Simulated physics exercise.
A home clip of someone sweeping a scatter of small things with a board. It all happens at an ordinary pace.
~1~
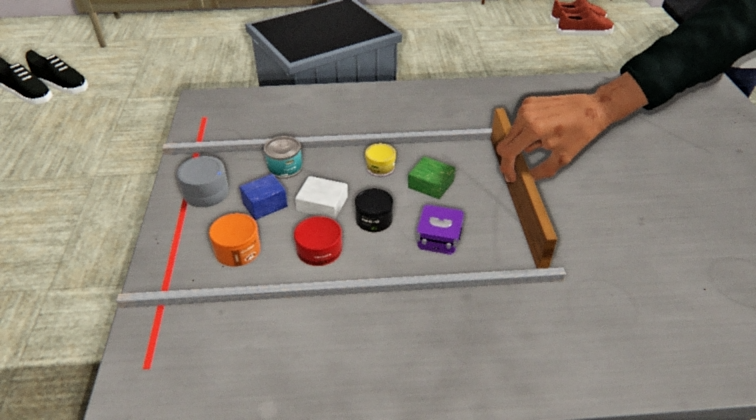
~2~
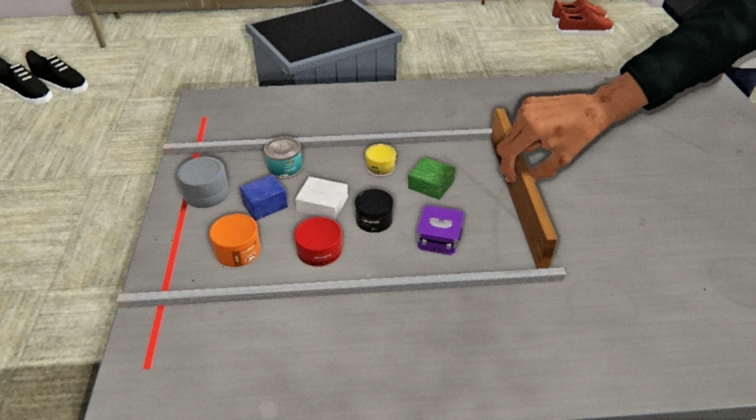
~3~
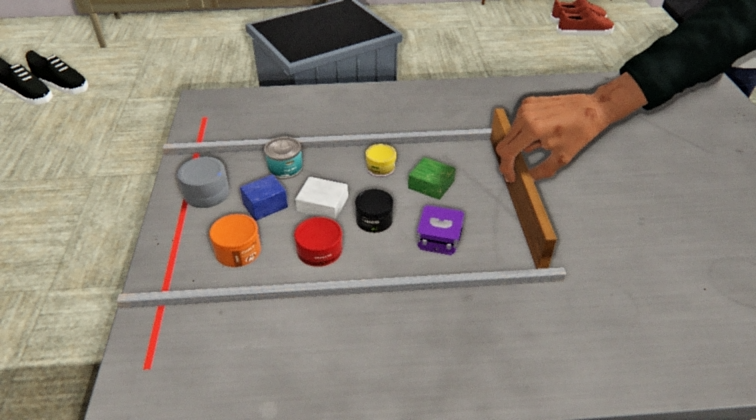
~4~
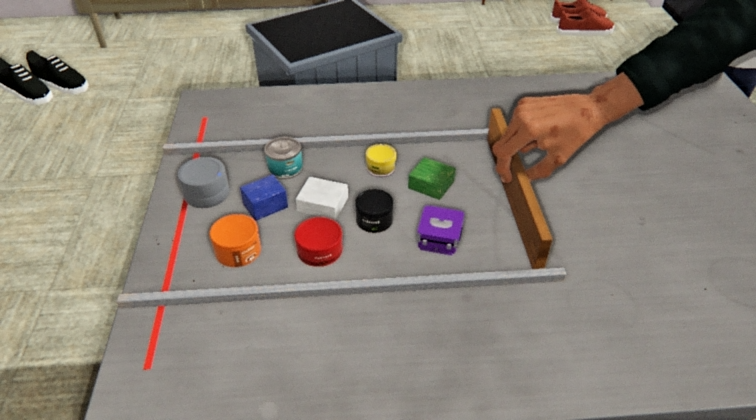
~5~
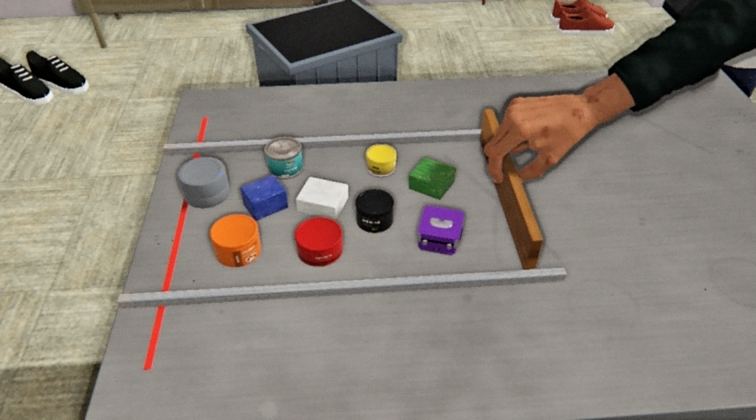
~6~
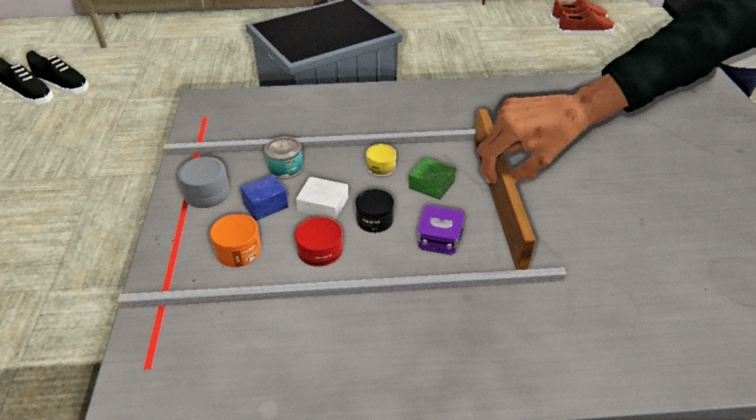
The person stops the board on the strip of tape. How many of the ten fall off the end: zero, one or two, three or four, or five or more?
In the end the number that fall off is five or more.
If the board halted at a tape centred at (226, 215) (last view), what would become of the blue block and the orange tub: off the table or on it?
The blue block falls; the orange tub goes over.
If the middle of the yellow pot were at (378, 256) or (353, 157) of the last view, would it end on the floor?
In that order, it holds on; stays on.
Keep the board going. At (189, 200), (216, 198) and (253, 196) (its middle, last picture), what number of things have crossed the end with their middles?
Place by place, 5, 2 and 0.
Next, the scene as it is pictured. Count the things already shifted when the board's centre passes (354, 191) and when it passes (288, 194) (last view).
First 7, then 10.
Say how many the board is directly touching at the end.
It touches 5.
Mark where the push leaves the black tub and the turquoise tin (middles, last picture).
The black tub at (157, 224), the turquoise tin at (175, 156).
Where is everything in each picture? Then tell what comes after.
The first picture shows grey lid (204, 182); orange tub (235, 240); blue block (264, 197); board (519, 182); tape (182, 217).
The second picture shows orange tub (236, 241); turquoise tin (284, 158).
The third picture shows blue block (264, 197); black tub (374, 211).
The fourth picture shows grey lid (204, 182); white block (322, 198).
The fifth picture shows orange tub (236, 241); board (507, 183).
The sixth picture shows grey lid (204, 182); orange tub (236, 241); blue block (265, 197); board (500, 183); tape (182, 217).
Soon after, none off yet; grey lid at rest near (204, 182); orange tub at rest near (236, 241); blue block at rest near (265, 197).
After that, none off yet; grey lid displaced a little near (189, 180); orange tub displaced a little near (211, 241); blue block displaced about its own width near (223, 199).
And then, none off yet; grey lid displaced a little near (180, 178); orange tub displaced well along near (124, 242); blue block displaced well along near (139, 207).
In the end, the number that fall off is five or more; gone, white block, red tub, blue block, orange tub and grey lid.
